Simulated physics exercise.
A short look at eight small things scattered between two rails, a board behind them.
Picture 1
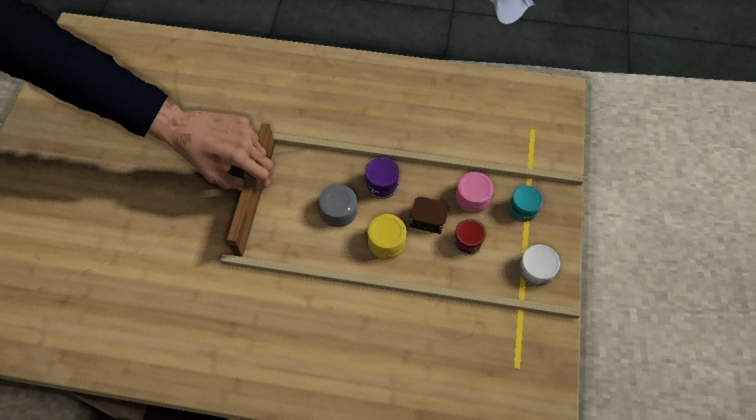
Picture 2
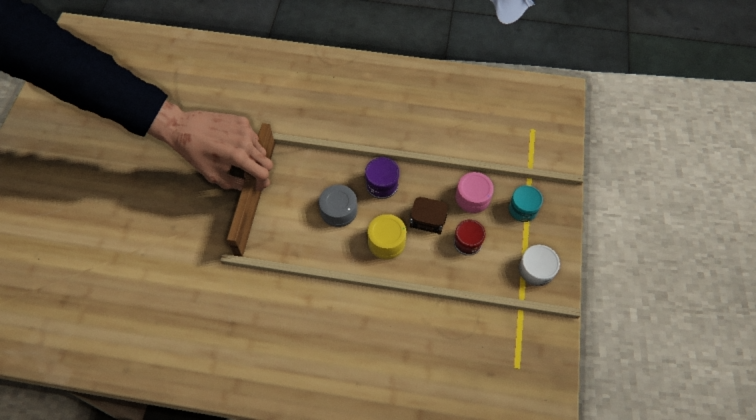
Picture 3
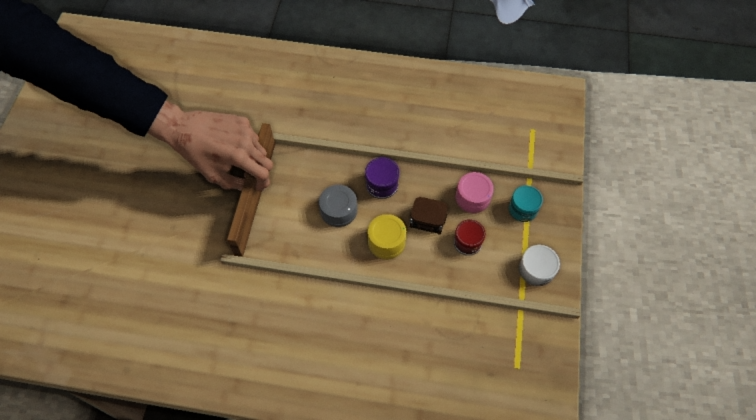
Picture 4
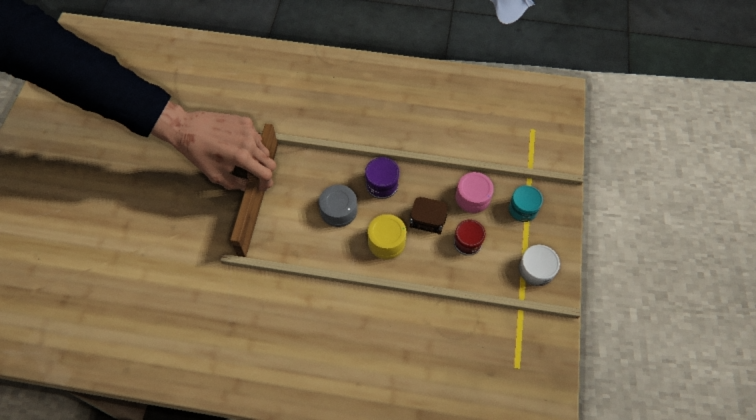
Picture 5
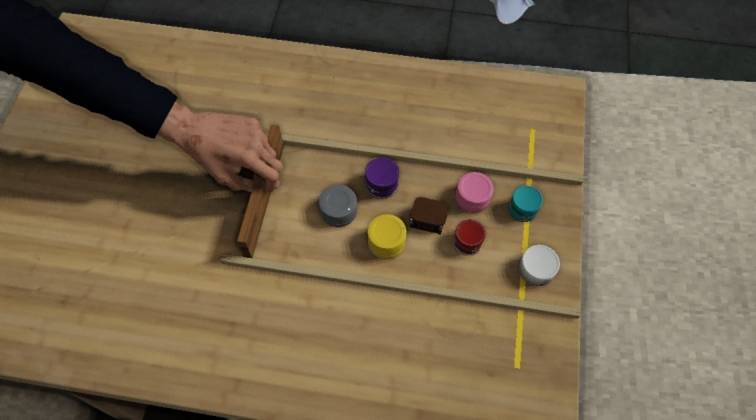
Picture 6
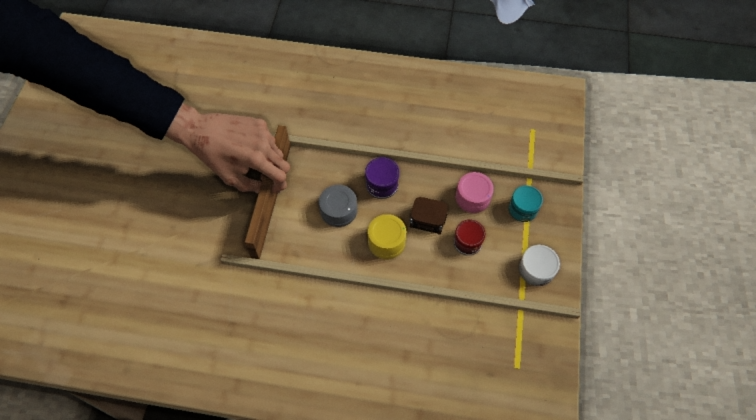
On a wooden table, a hand slides a board slightly right toward eight still objects.
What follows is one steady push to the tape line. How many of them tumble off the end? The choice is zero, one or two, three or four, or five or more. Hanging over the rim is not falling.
Outcome: The number that fall off is one or two.
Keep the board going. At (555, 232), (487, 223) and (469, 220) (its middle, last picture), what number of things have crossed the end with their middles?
Place by place, 5, 0 and 0.
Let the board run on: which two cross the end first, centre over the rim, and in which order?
They are the turquoise tub, the white tub.
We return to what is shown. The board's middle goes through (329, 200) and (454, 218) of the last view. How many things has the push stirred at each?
1 and 7.
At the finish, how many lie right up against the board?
3 of them.
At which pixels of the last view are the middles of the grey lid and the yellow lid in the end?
The grey lid stops around (546, 235); the yellow lid around (545, 271).
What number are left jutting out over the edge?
It comes to 3.
A little later, none off yet; white tub at rest near (539, 266); turquoise tub at rest near (525, 204); pink lid at rest near (474, 193).
When it is over, the number that fall off is one or two; down, turquoise tub and white tub.
